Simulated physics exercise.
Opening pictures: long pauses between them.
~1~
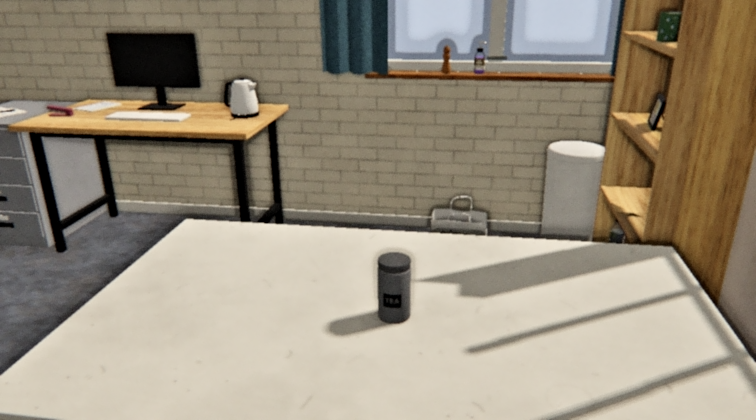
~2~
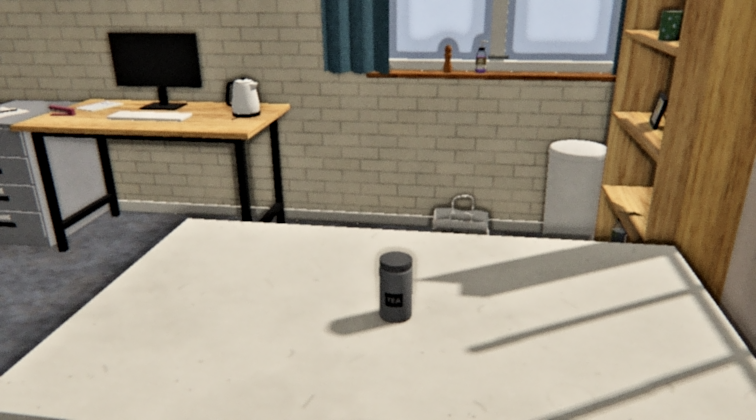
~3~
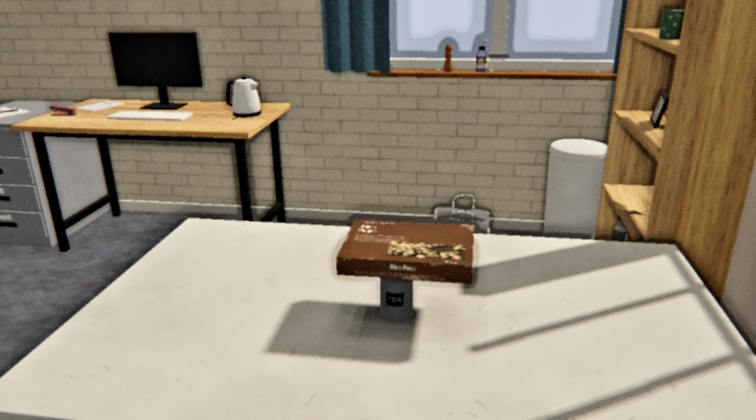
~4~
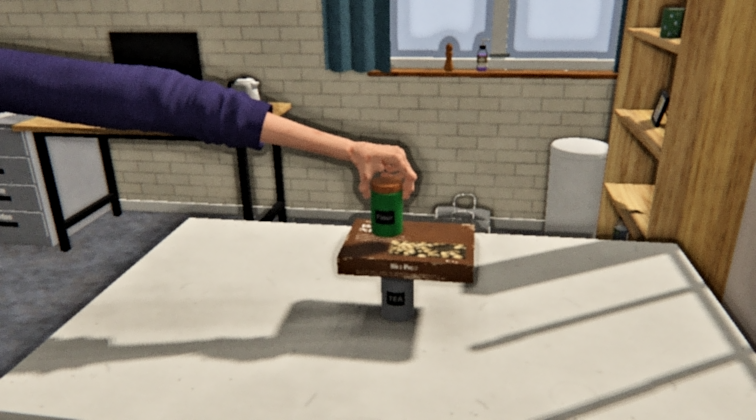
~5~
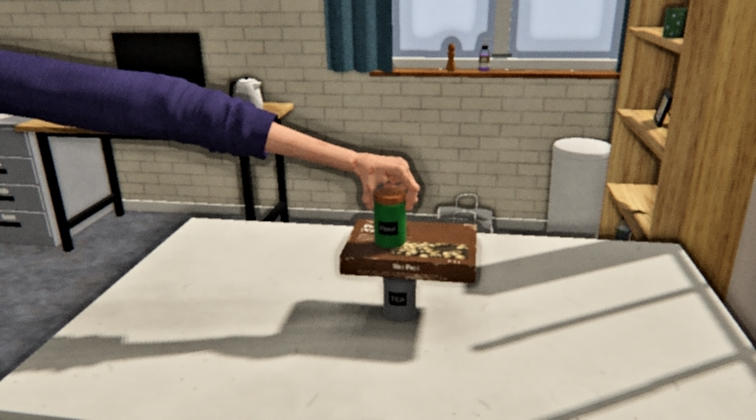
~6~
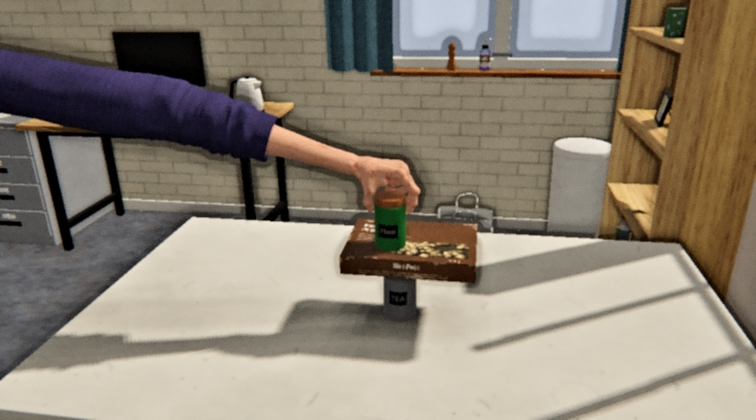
A flat brown box appears on top of a small grey jar that stands alone on a white table. A hand in a purple sleeve then reaches in from the left, lowers a green jar onto the box, and keeps hold of its lid.
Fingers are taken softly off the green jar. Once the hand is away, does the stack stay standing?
I'd say it stands firm, no trouble.
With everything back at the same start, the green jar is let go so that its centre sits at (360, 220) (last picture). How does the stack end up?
Outcome: Stable.
Then, 0.80 s later than the last frame, things are still on the move.
Then, 1.70 s later than the last frame, all is still.
When it is over, all 3 as before. End places, in pixels of the last picture, green jar near (390, 221). The stack keeps its balance.
